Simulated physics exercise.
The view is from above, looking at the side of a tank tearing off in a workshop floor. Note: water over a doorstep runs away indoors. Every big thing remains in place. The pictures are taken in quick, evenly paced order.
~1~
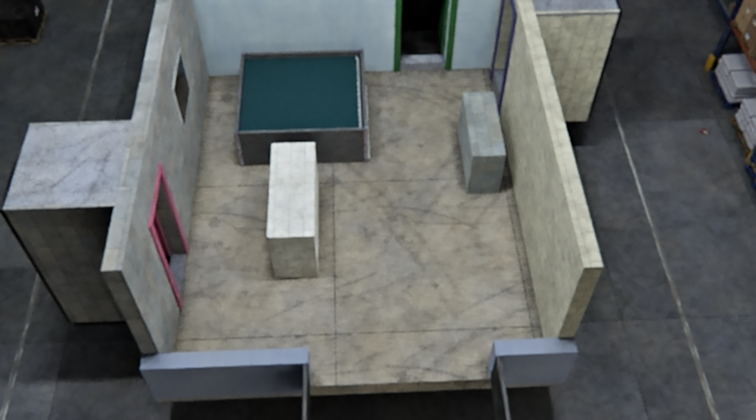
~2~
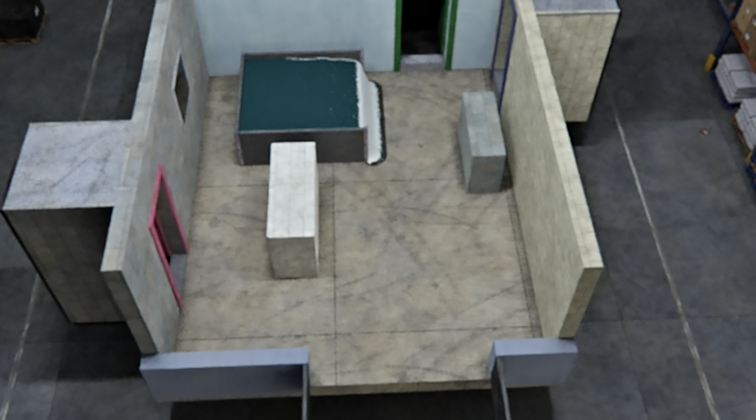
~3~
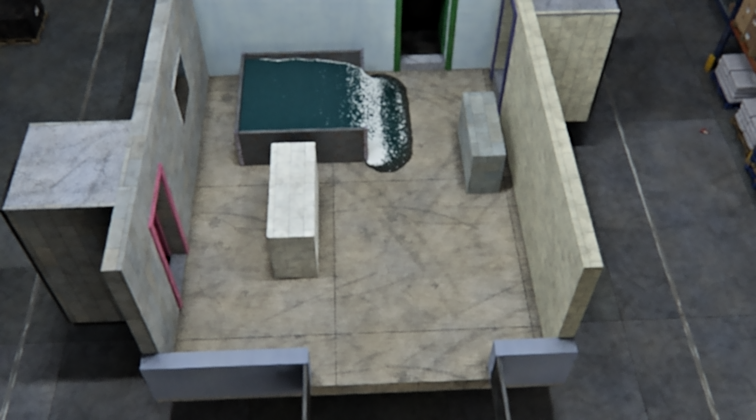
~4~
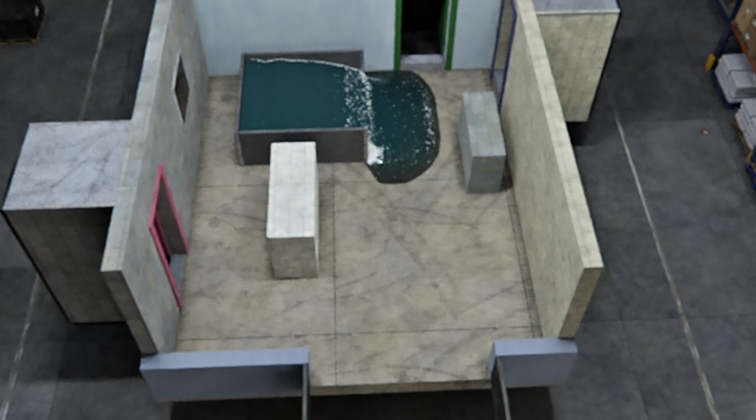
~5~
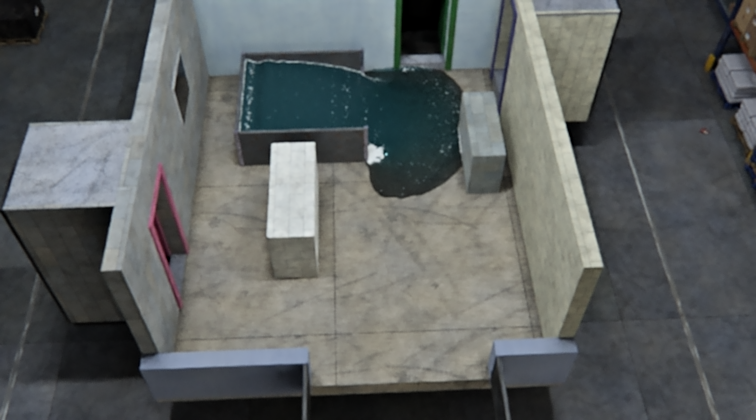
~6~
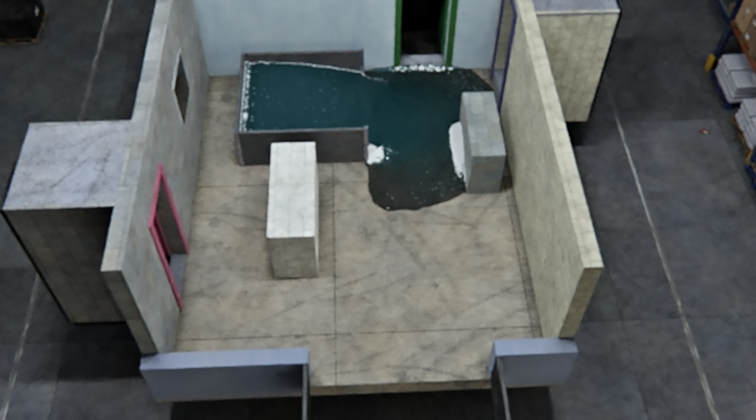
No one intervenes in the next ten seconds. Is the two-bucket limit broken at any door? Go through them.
Going through them: The green door breaks it, the blue door breaks it, the pink door keeps to it.
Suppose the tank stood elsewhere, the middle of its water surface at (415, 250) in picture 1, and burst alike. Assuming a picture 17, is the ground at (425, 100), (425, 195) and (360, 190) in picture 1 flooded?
The three spots read left dry, swamped, swamped.
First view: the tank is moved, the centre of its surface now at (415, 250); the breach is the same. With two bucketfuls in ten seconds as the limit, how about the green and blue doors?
Per door - green: Falls short; blue: Falls short.
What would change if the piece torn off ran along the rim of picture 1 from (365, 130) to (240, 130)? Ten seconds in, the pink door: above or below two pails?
Answer: Pink crosses the line.
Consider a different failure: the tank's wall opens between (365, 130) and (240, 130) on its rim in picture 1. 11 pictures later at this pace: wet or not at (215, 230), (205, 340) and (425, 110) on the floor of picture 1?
Going through them one by one, I'd say waterlogged, then waterlogged, then high and dry.
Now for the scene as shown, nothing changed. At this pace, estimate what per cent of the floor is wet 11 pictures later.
Estimated share: Around 40 %.
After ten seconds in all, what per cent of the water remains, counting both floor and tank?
My estimate is some 60 percent.
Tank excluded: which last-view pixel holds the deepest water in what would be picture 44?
Near (209, 81).
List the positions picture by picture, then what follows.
Still water in the open tank at (302, 93), in the first picture.
Water pours out at (363, 109) and has run to (370, 163), in the second picture.
The front is at (394, 167), out from the gap at (363, 112), in the third picture.
The front is at (421, 169), out from the gap at (363, 113), in the fourth picture.
The front is at (461, 160), out from the gap at (363, 113), in the fifth picture.
The front is at a hidden place, out from the gap at (363, 114), in the sixth picture.
A moment on, water covers 30 % of the floor; the green door wet at the sill, nothing in, the blue door over two buckets in, the pink door not reached.
Next, water covers 40 % of the floor; the green door under two buckets in, the blue door far over two buckets in, the pink door not reached.
Then, water covers 60 % of the floor; the green door over two buckets in, the blue door far over two buckets in, the pink door not reached.
Later, water covers 80 % of the floor; the green door far over two buckets in, the blue door far over two buckets in, the pink door not reached.
In the end, water covers 95 % of the floor; the green door far over two buckets in, the blue door far over two buckets in, the pink door under two buckets in.
